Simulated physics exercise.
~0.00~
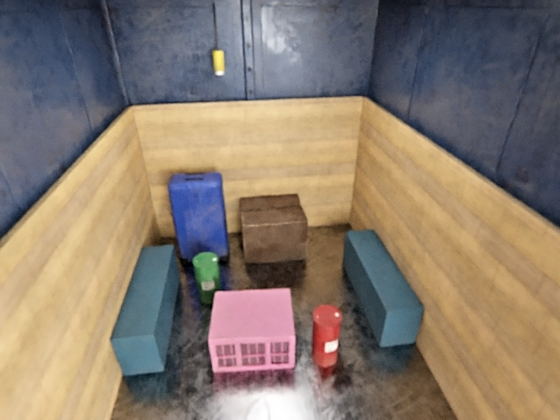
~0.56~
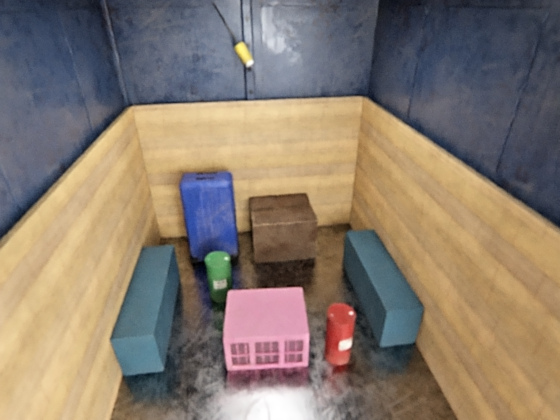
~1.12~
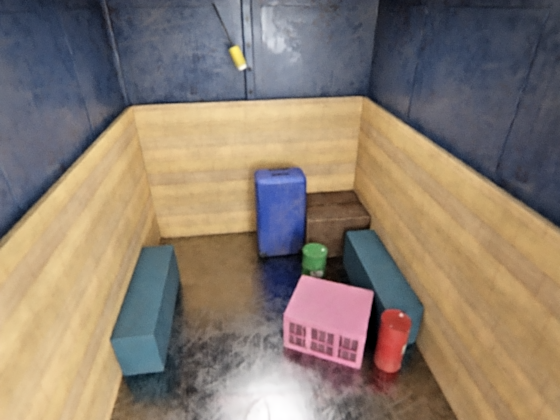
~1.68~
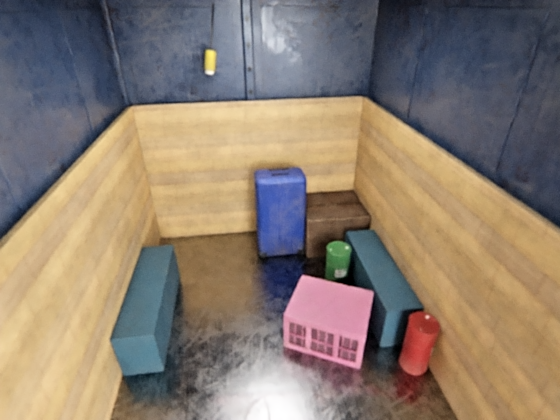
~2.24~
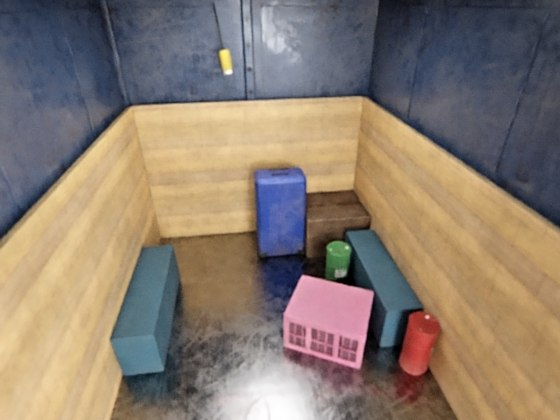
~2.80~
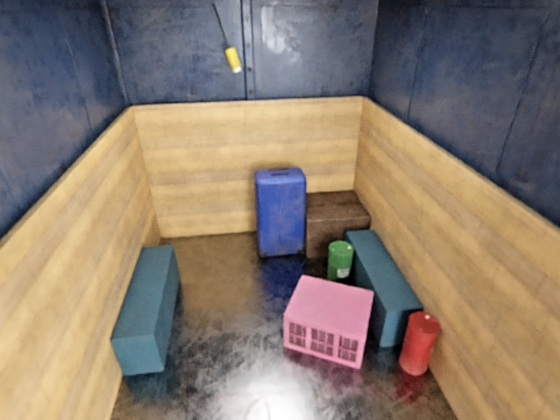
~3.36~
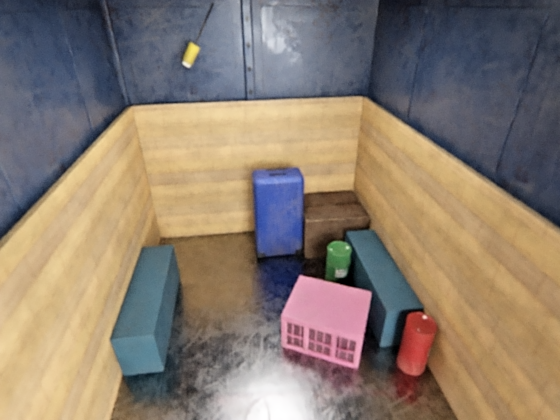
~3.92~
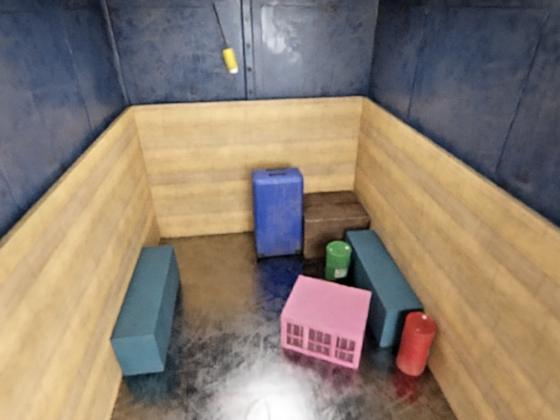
Everything loose in the back of a van slid to the right, with the blue case, brown box, pink crate and green and red canisters all staying upright, then barely moved again while a yellow thing kept swinging on a cord above.
